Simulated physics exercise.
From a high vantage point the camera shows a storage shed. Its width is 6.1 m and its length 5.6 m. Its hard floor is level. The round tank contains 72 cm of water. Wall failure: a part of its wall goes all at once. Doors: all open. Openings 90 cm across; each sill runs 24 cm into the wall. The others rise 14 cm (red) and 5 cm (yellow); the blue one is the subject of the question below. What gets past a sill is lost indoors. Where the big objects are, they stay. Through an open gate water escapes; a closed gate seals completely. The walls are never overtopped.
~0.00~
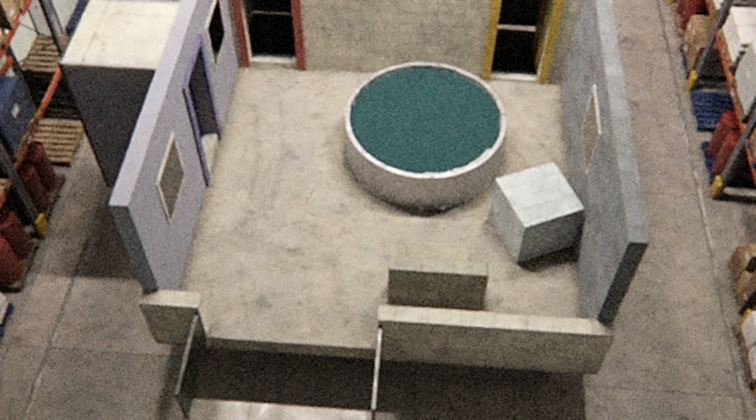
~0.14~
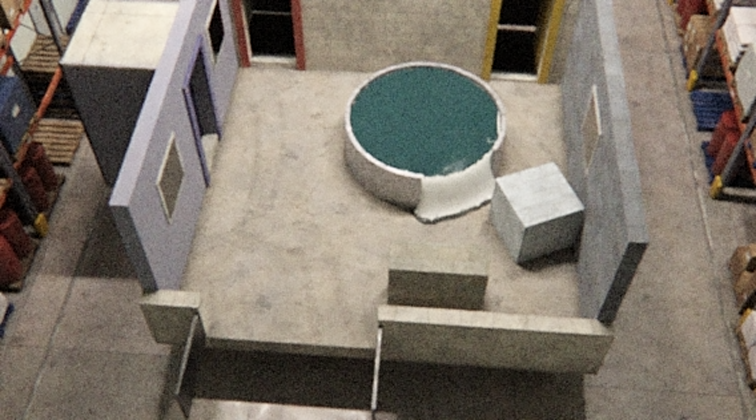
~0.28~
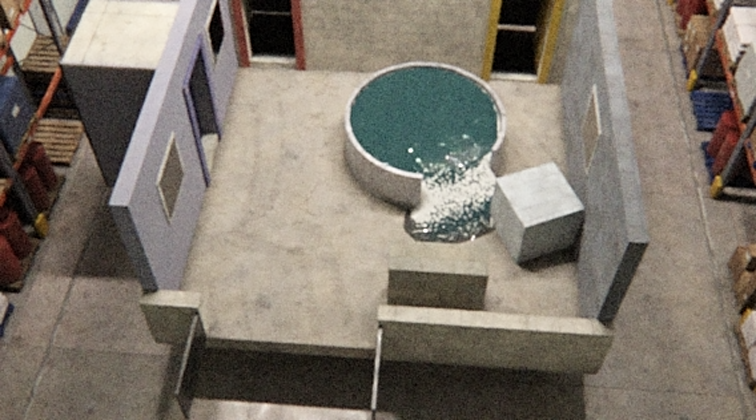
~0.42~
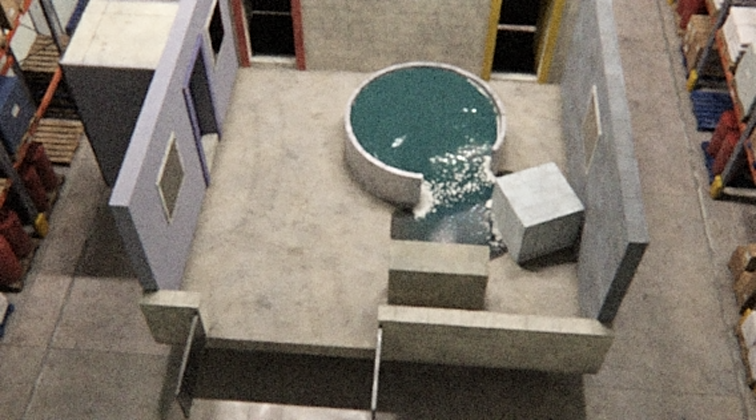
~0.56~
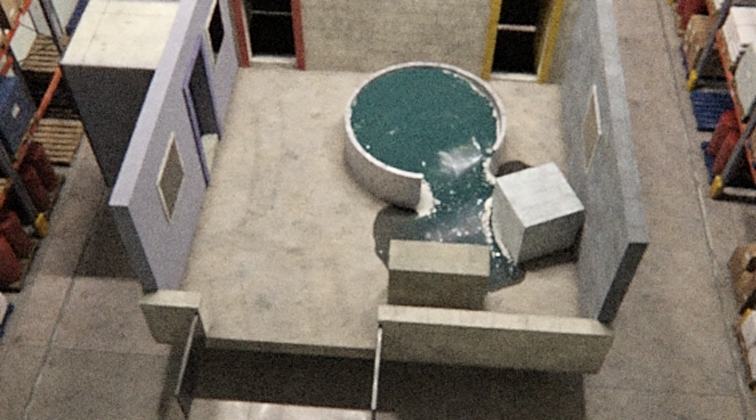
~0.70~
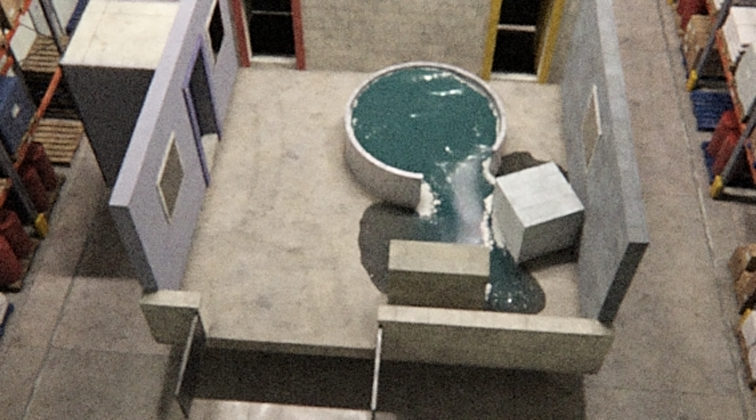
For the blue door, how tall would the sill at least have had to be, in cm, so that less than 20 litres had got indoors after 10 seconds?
It would need to be about 6.5 cm.
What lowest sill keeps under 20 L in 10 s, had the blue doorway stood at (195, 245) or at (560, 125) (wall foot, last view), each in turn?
Around 13.0 and 6.5 cm respectively.
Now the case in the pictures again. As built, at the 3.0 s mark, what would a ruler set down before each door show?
Red door 0 cm, blue door 0 cm, yellow door 16 cm.
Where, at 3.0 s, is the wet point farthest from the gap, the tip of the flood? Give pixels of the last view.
At about (172, 320).
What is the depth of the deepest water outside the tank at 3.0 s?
Around 42 centimetres.
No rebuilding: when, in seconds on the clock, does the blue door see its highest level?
That happens close to 7.0 s on the clock.
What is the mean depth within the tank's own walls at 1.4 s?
Average depth: Approx. 49 cm.
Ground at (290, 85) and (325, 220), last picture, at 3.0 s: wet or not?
Bone dry, then submerged.
After 1.4 s water covers 25 % of the floor, deepest (54 cm) near (574, 348); it has not reached the blue door.
After 3.0 s water covers 70 % of the floor, deepest (42 cm) near (544, 255); it has not reached the blue door.
After 10.0 s water covers 100 % of the floor, deepest (19 cm) near (438, 77); 9 cm at the blue door, 0 litres in over its 19 cm sill.
At the blue door as built, the water arrived by 3.3 s and peaked near 11 cm at 6.8 s.
With a sill of 5.5 cm, 31 litres would have come in within the 10 s; with 7.5 cm, 10 litres. So under 20 litres takes about 6.5 cm.
